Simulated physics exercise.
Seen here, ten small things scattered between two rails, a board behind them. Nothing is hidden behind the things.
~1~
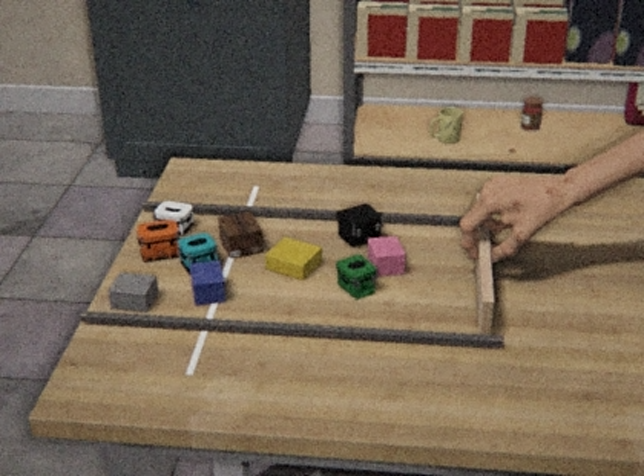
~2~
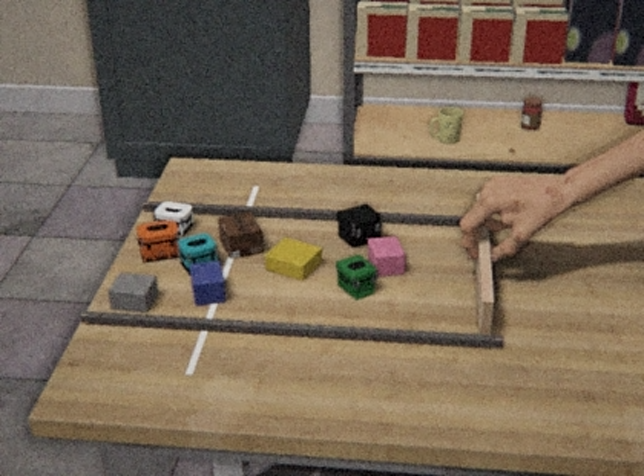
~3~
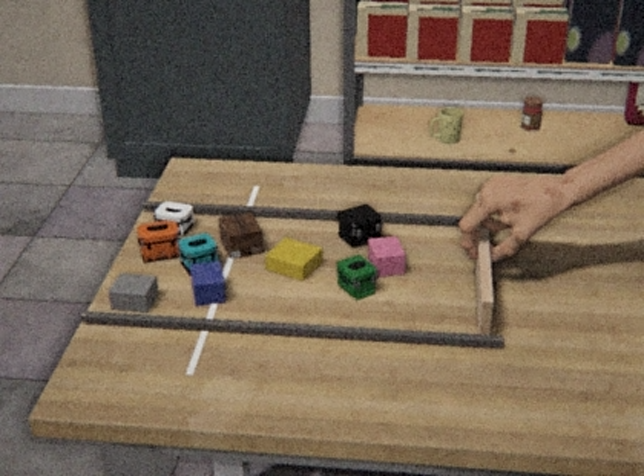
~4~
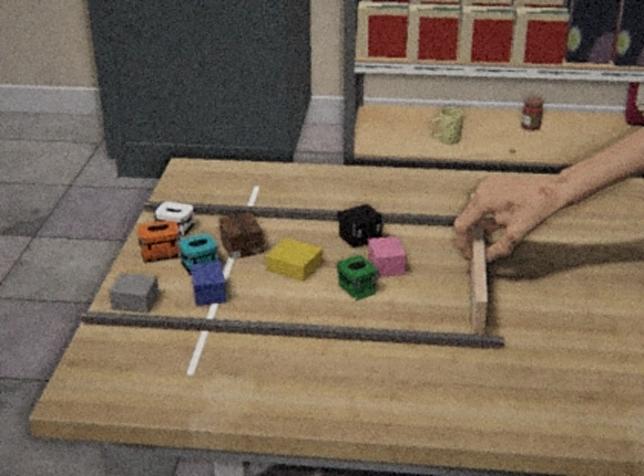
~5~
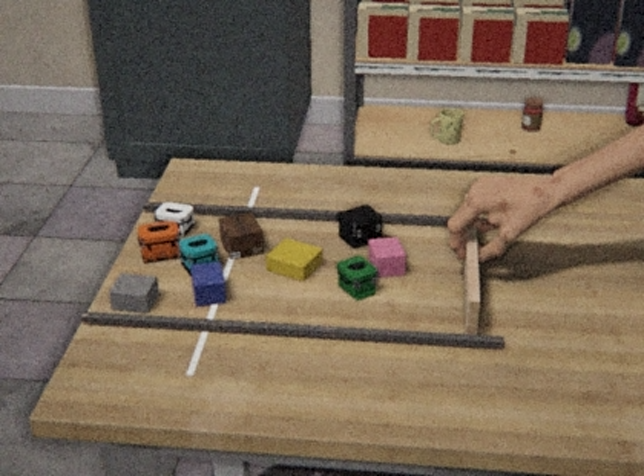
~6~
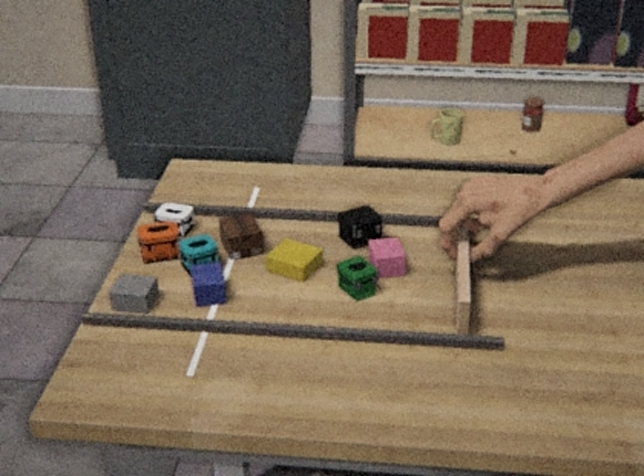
At first, a hand holds a small wooden board upright at the right end of two dark rails on a table, with ten small blocks and cases scattered between them. Then the hand slides the board slightly left along the rails, while the scattered objects stay still, untouched by it.
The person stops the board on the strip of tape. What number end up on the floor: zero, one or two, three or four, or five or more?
The number that fall off is zero.
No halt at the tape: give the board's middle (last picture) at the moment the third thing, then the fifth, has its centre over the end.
Its middle is around (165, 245) and later (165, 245).
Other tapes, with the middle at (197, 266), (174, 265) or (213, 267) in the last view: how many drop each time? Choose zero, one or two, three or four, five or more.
In that order: One to two; 1 or 2; not one.
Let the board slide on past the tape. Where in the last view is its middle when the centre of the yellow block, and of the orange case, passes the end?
Its middle is around (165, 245) and around (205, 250).
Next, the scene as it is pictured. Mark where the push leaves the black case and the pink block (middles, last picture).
The black case at (225, 215), the pink block at (218, 247).
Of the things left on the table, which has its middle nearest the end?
That is the orange case.
Soon after, none off yet; grey block at rest near (134, 294); orange case at rest near (159, 242); white case at rest near (175, 220).
In the end, the number that fall off is zero.
